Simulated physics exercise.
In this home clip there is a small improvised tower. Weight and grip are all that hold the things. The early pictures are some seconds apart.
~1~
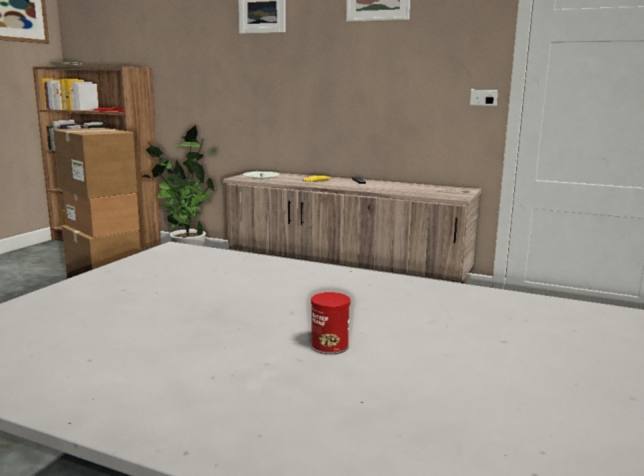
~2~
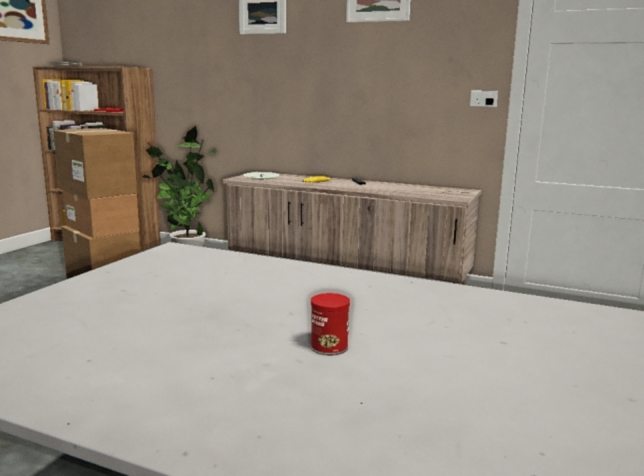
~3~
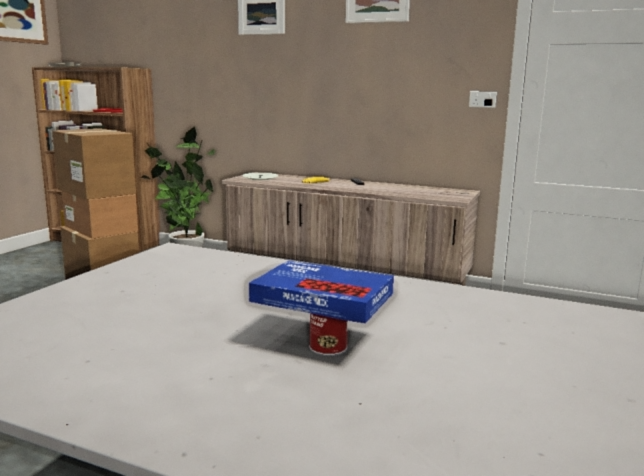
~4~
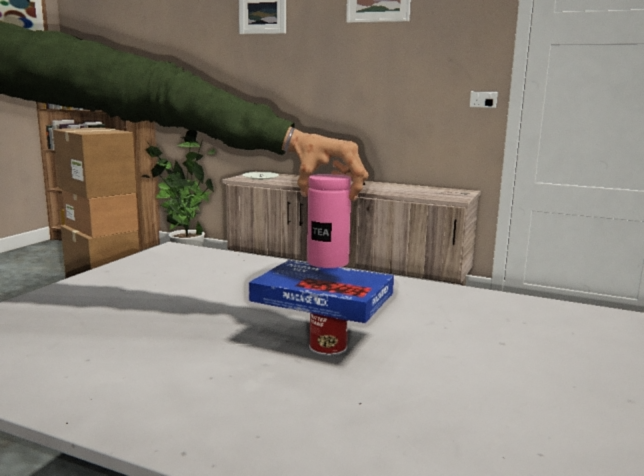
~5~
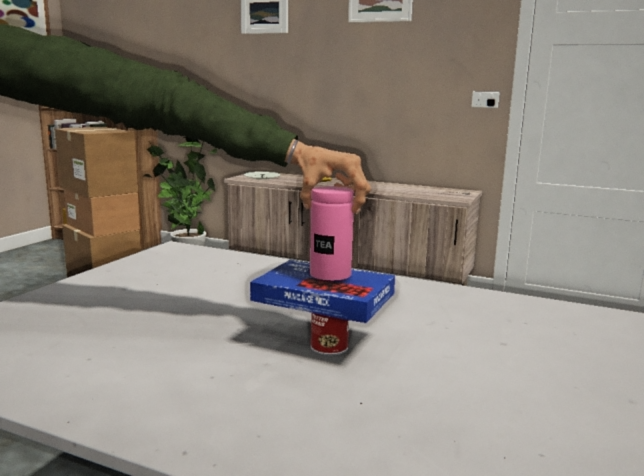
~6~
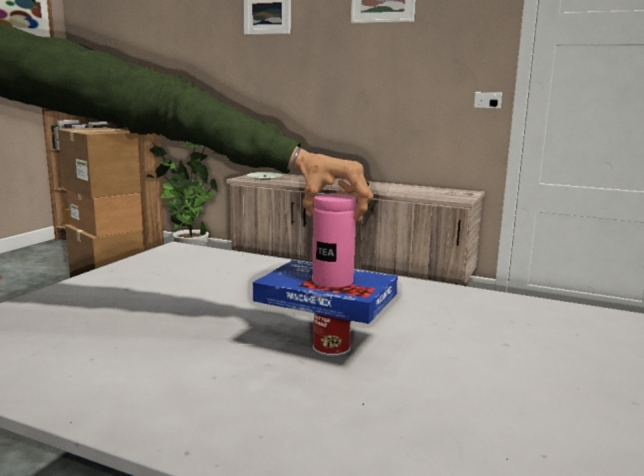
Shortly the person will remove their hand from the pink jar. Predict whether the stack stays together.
The stack is stable.
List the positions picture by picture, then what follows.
In the first frame, the last thing is not in view yet; red tin (330, 323).
In the second frame, the last thing is not in view yet; red tin (330, 324).
In the third frame, the last thing is not in view yet; red tin (329, 324).
In the fourth frame, on its way; pink jar (329, 220); red tin (329, 324).
In the fifth frame, on its way; pink jar (332, 233); red tin (330, 324).
In the sixth frame, in place under the hand; pink jar (334, 240); red tin (332, 325).
Then, 0.20 s on from there, no change.
Then, 0.40 s on from there, pink jar resting near (334, 241).
In the end, all 3 unmoved. At the end, from the last picture's camera, pink jar near (334, 241). The stack keeps its balance.
